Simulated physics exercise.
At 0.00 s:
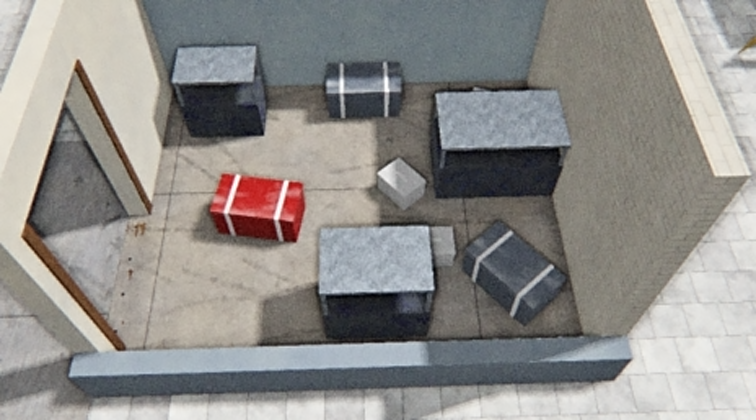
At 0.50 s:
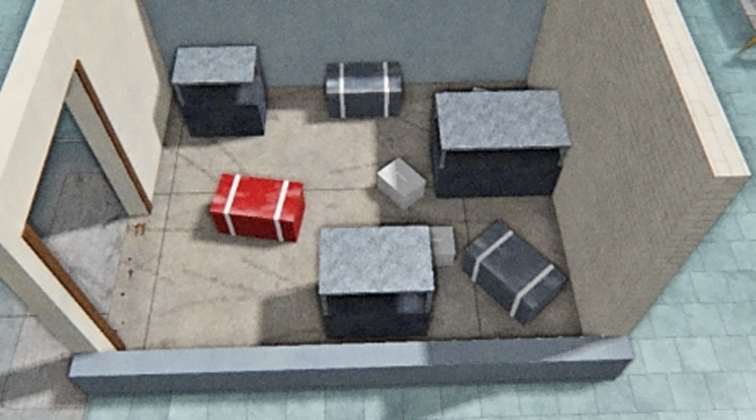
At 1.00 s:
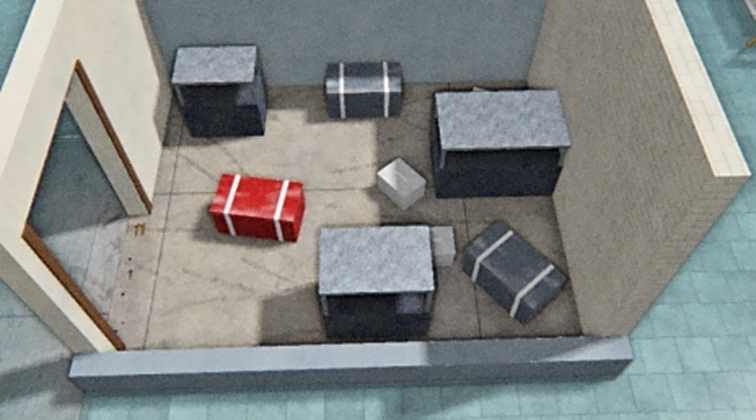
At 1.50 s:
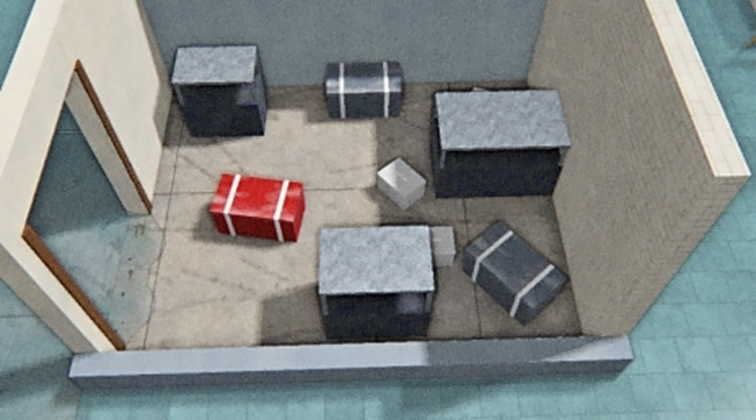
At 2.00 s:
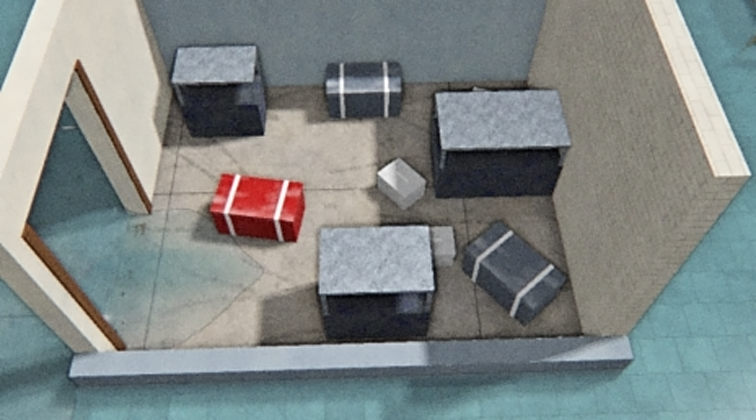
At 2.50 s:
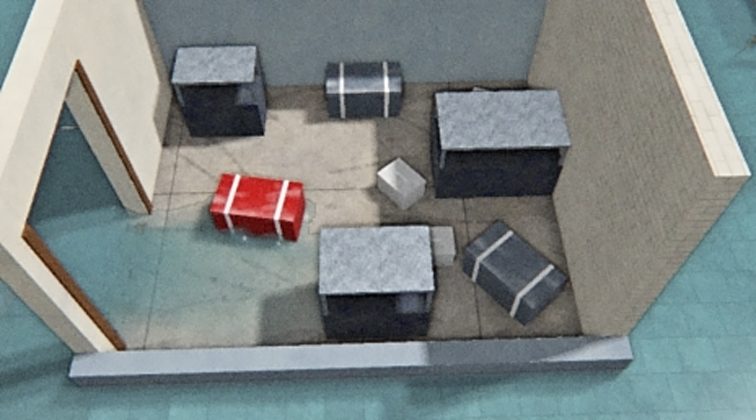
The clip opens on a roofless room holding a red trunk and several grey and dark containers, with pale paving outside. Blue-green water spreads over the paving and fills the ground beyond the open doorway at left, then seeps inside across the nearby floor, while the containers all stay still.
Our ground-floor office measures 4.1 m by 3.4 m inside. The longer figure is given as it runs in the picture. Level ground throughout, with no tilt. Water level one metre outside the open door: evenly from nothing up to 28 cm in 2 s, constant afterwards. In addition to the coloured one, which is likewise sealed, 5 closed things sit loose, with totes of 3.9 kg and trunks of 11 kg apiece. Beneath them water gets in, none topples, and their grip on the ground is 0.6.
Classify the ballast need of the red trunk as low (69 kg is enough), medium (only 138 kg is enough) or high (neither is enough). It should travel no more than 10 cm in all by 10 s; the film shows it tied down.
Medium.
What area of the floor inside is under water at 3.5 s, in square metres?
About 6.0 m2 is covered.
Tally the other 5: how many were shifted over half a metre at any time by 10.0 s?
The count comes to 5.
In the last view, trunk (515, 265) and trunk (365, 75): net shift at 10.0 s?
The first is 100 cm from its start, the second 30 cm.
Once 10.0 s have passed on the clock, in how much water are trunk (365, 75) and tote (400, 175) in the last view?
About 17 and 15 cm.
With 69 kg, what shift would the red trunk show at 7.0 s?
I'd put it at about 50 cm.
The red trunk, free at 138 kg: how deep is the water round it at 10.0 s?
Something like 19 centimetres.
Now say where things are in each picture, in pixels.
The first frame shows the red trunk at (257, 197), on the bottom; 0.0 m2 under water; 0 of 6 have shifted.
The second frame shows the red trunk at (257, 197) rests on the ground; 0.0 m2 under water; 0 of 6 have shifted.
The third frame shows the red trunk at (257, 197), on the bottom; 0.0 m2 under water; 0 of 6 have shifted.
The fourth frame shows the red trunk at (257, 197) rests on the ground; water covers 0.1 m2; 0 of 6 have shifted.
The fifth frame shows the red trunk at (257, 197), on the bottom; water covers 1.2 m2; 0 of 6 have shifted.
The sixth frame shows the red trunk at (257, 197), on the bottom; 2.5 m2 under water; 0 of 6 have shifted.
After 3.5 s the red trunk would be 1 cm from its start with 69 kg and 0 cm from its start with 138 kg; 10 cm of water round it then.
After 4.5 s the red trunk would be 1 cm from its start with 69 kg and 0 cm from its start with 138 kg; 9 cm of water round it then.
After 7.0 s the red trunk would be 53 cm from its start with 69 kg and 0 cm from its start with 138 kg; 13 cm of water round it then.
After 10.0 s the red trunk would be 99 cm from its start with 69 kg and 0 cm from its start with 138 kg; 19 cm of water round it then.
